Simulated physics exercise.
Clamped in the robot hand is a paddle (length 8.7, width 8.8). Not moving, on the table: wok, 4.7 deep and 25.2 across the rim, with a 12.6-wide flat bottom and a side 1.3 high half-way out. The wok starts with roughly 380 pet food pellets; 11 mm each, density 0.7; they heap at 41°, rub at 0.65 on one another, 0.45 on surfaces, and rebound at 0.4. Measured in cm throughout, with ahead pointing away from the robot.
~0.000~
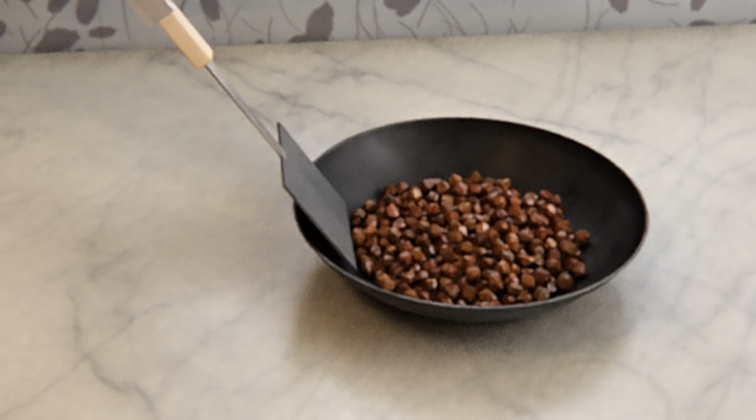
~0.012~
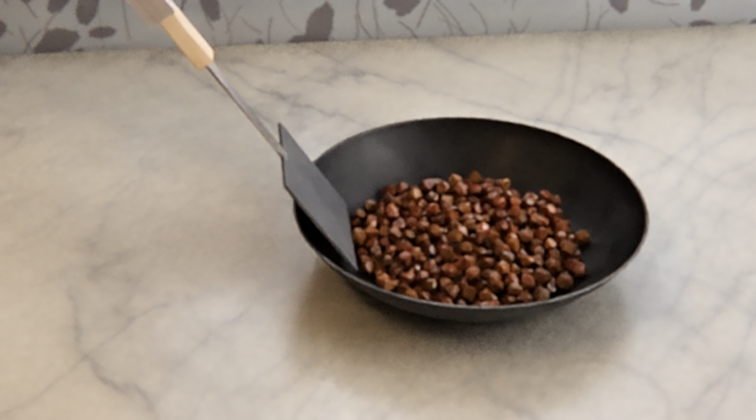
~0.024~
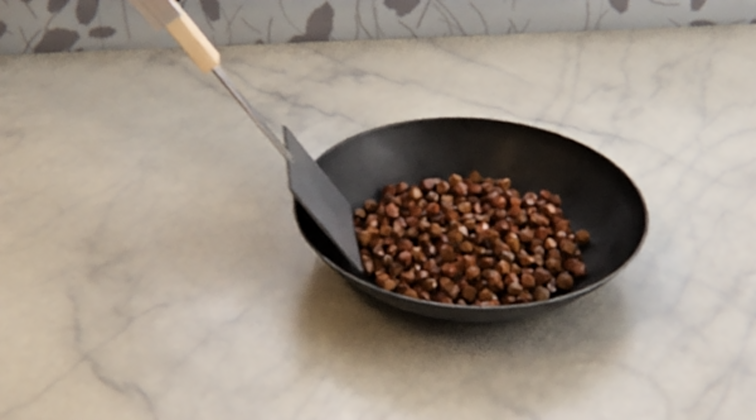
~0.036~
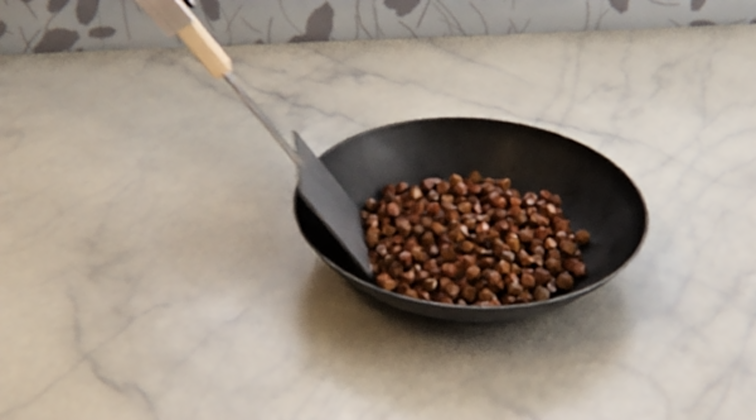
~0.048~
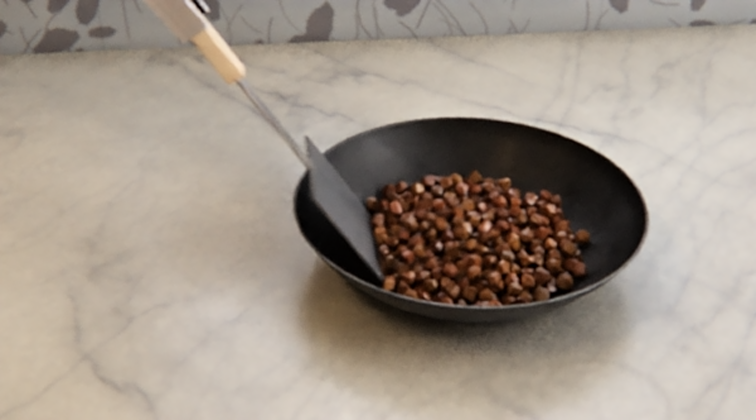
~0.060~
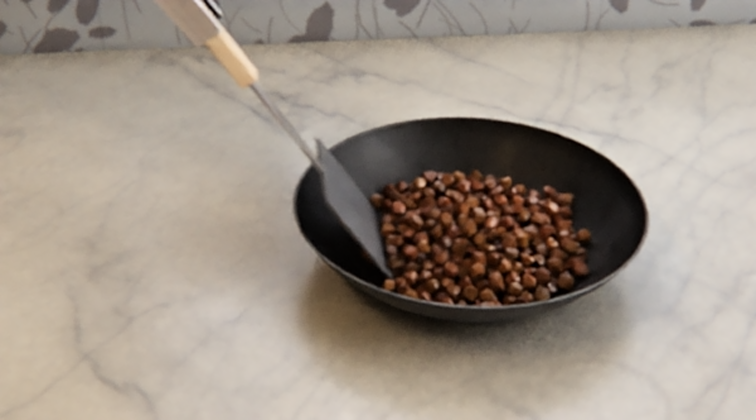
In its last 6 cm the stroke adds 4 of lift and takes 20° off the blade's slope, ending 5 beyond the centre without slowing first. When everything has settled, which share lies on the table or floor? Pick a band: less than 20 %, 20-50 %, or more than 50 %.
It falls in the band less than 20 %.
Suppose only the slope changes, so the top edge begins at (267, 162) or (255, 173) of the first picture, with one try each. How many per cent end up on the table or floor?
Some 0 per cent, then some 0 per cent.
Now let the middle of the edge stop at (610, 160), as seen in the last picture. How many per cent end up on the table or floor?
Estimate: Approx. 45 %.
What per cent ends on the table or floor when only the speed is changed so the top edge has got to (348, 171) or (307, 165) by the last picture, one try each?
About 15 and 0 percent.
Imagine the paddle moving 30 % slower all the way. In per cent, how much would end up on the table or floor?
0 %.
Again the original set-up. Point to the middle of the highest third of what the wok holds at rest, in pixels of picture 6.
Close to pixel (584, 206).
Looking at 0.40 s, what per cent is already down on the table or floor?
I'd put it at around 0 per cent.
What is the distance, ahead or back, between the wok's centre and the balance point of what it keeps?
Some 5.0 cm ahead of the centre.
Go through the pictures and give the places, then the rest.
In the first frame, paddle top edge at (281, 152), sloping 57°; upper third of the load around (474, 233), from x 360 to 585, top at y 180; 383 in the wok.
In the second frame, paddle top edge at (282, 153), sloping 57°; upper third of the load around (474, 233), from x 360 to 585, top at y 180.
In the third frame, paddle top edge at (287, 156), sloping 57°; upper third of the load around (474, 233), from x 360 to 585, top at y 180.
In the fourth frame, paddle top edge at (297, 161), sloping 57°; upper third of the load around (470, 232), from x 360 to 585, top at y 180.
In the fifth frame, paddle top edge at (309, 166), sloping 57°; upper third of the load around (467, 227), from x 370 to 585, top at y 180.
In the sixth frame, paddle top edge at (322, 169), sloping 57°; upper third of the load around (478, 224), from x 350 to 585, top at y 175; 383 in the wok.
After 0.11 s, sloping 57°, highest piece 12 above the table; 378 in the wok, 5 on the blade or in flight.
After 0.17 s, sloping 48°, highest piece 20 above the table; 377 in the wok, 6 on the blade or in flight.
After 0.40 s, sloping 37°, highest piece 23 above the table; 371 in the wok, 9 on the table or floor, 3 on the blade or in flight.
After 1.45 s, sloping 37°, highest piece 6 above the table; 371 in the wok, 12 on the table or floor.
At rest, 371 in the wok, 12 on the table or floor. That is 3 % on the table or floor.
